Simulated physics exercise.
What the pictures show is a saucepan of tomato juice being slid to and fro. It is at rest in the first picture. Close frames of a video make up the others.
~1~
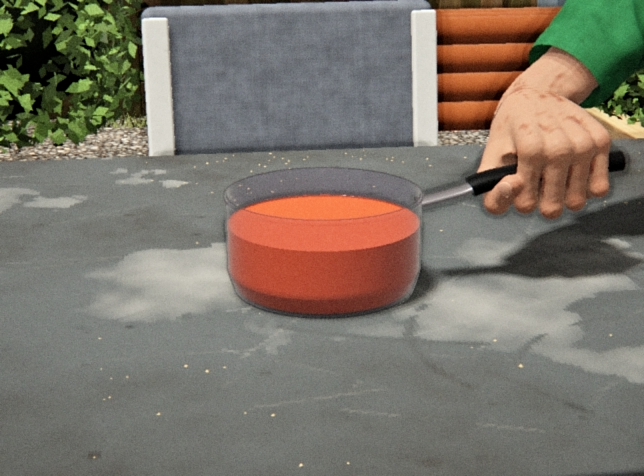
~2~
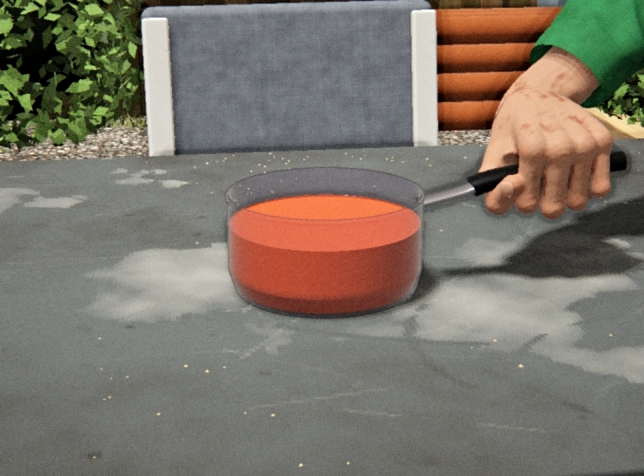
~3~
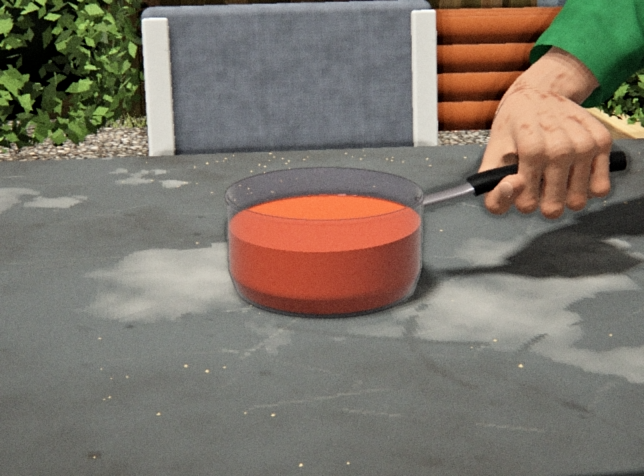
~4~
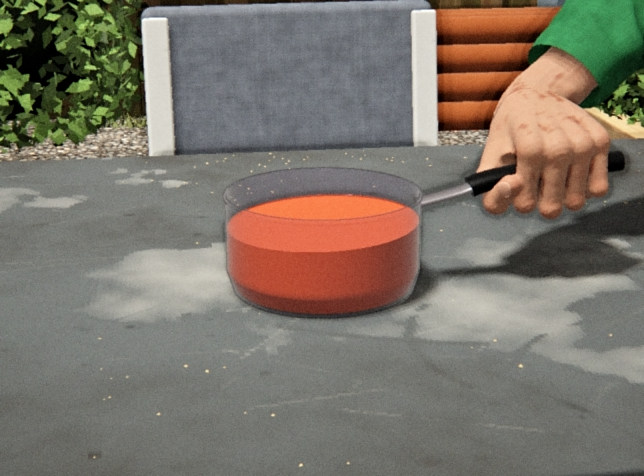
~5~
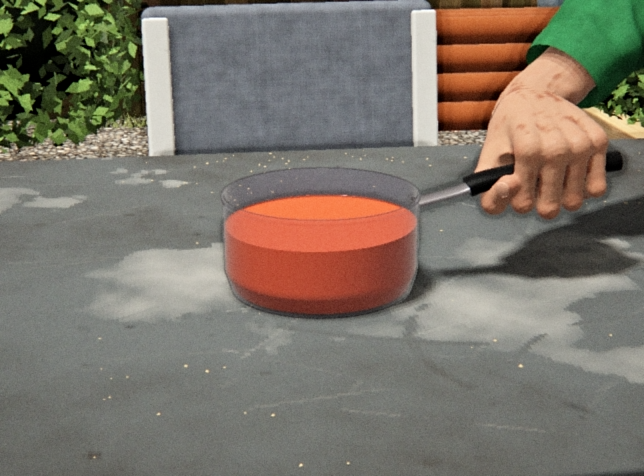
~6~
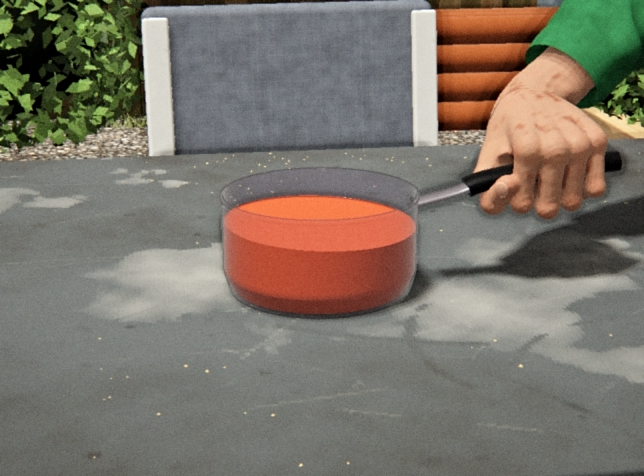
We see a hand in a green sleeve gripping the black handle of a clear saucepan of tomato juice on a grey outdoor table. The pan shifts very slightly right, then slightly left, its surface staying about level.
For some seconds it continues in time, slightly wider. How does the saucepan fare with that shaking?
It comes through fine.
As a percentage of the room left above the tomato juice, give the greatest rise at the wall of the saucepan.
Close to 50 %.
Shortly, the highest wave so far climbs under half way to the rim.
At the finish, the highest wave so far climbs under half way to the rim; nothing has left it.
